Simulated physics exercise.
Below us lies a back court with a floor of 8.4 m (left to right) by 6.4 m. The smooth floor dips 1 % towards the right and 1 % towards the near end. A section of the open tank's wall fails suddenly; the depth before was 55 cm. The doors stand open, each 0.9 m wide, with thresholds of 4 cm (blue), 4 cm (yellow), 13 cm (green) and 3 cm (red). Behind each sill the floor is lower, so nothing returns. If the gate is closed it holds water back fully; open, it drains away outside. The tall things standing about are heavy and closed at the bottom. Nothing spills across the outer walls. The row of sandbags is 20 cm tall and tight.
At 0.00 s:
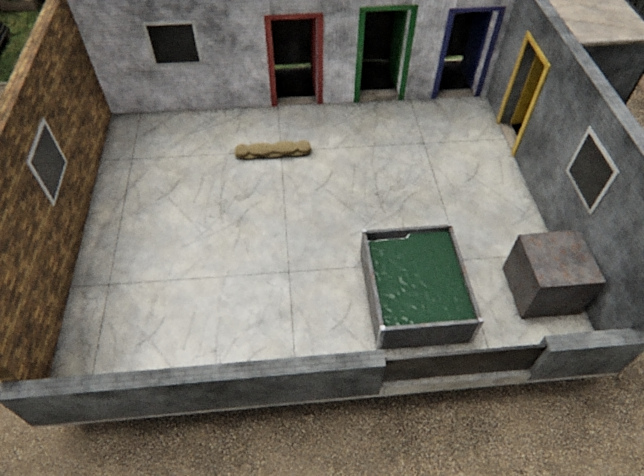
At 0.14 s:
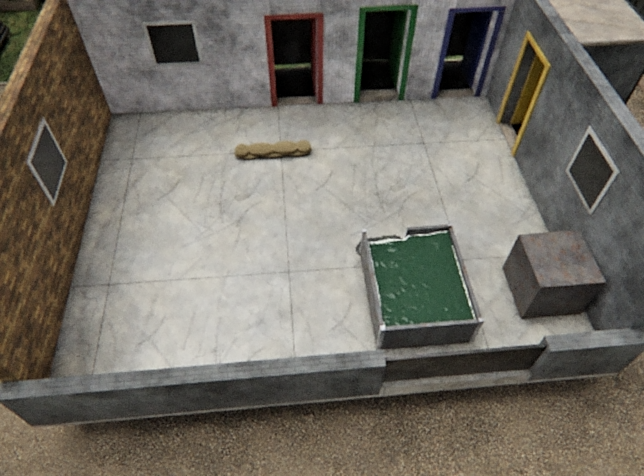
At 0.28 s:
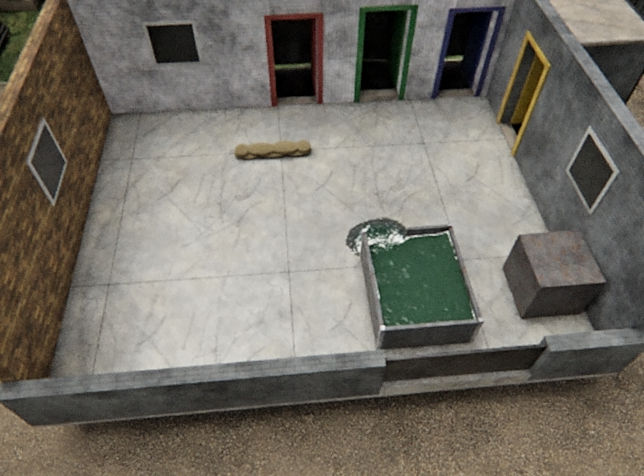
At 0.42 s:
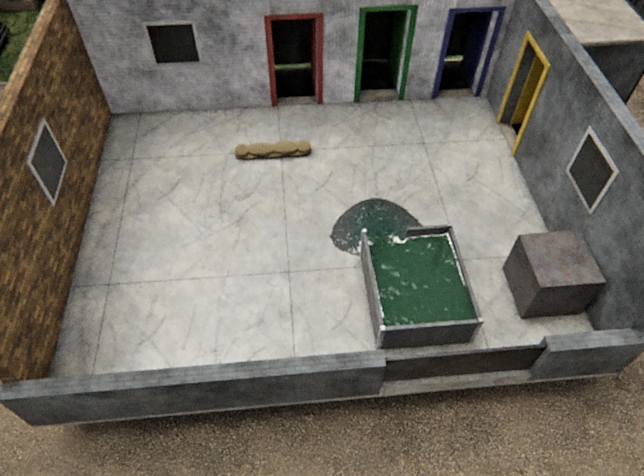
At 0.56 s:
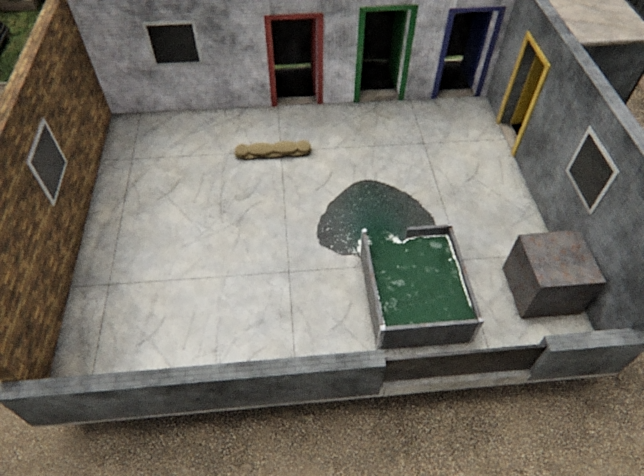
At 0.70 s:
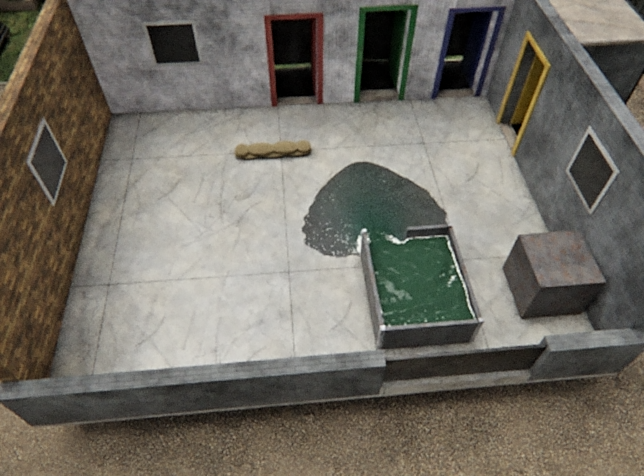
In a back court, green water pours from an open tank's far side and spreads outward.
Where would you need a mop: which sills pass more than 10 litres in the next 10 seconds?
Within that time: At the blue door it exceeds the limit; at the yellow door it passes the limit; at the green door it keeps below the limit; at the red door it passes the limit.
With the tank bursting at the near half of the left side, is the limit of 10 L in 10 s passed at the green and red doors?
Then: Green not over, red under.
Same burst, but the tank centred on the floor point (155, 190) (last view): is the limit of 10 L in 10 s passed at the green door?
Against that limit: Green under.
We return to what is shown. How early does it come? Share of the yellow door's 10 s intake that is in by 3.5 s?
About 0 per cent.
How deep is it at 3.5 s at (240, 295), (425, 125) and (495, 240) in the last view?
In that order: 0, 2 and 0 cm.
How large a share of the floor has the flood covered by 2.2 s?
About 30 per cent.
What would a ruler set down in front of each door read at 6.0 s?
Depths in cm: Blue 7, yellow 7, green 5, red 5.
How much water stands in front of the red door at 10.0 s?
Some 2.0 cm.
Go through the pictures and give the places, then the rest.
Still water, 55 cm deep, in the open tank at (418, 276), in the first picture.
The front is at a hidden place, 0.4 m from the gap on the open tank's far side; 0.1 m2 of floor is under water; 55 cm left at the back of the open tank, in the second picture.
The front is at (390, 223), 0.7 m from the gap on the open tank's far side; 0.5 m2 of floor is under water; 55 cm left at the back of the open tank, in the third picture.
The front is at (370, 202), 1.2 m from the gap on the open tank's far side; 1.3 m2 of floor is under water; 55 cm left at the back of the open tank, in the fourth picture.
Water pours out on the open tank's far side and has run 1.7 m, to (363, 184); typically 4 cm deep outside, 55 cm at the open tank's back, in the fifth picture.
The front is at (354, 167), 2.2 m from the gap on the open tank's far side; 3.3 m2 of floor is under water; 50 cm left at the back of the open tank, in the sixth picture.
After 1.4 s water covers 20 % of the floor and is deepest (25 cm) near (378, 245); blue door not reached, yellow door not reached, green door not reached, red door not reached.
After 2.2 s water covers 30 % of the floor and is deepest (19 cm) near (378, 245); blue door not reached, yellow door not reached, green door 12 cm at the sill, 0 L in, red door 6 cm at the sill, 1 L in.
After 3.5 s water covers 35 % of the floor and is deepest (18 cm) near (483, 98); blue door 6 cm at the sill, 3 L in, yellow door 5 cm at the sill, 0 L in, green door 9 cm at the sill, 0 L in, red door 7 cm at the sill, 29 L in.
After 6.0 s water covers 50 % of the floor and is deepest (10 cm) near (378, 245); blue door 7 cm at the sill, 15 L in, yellow door 7 cm at the sill, 8 L in, green door 5 cm at the sill, 0 L in, red door 5 cm at the sill, 49 L in.
After 10.0 s water covers 65 % of the floor and is deepest (10 cm) near (555, 258); blue door 5 cm at the sill, 28 L in, yellow door 6 cm at the sill, 29 L in, green door 2 cm at the sill, 0 L in, red door 2 cm at the sill, 54 L in.
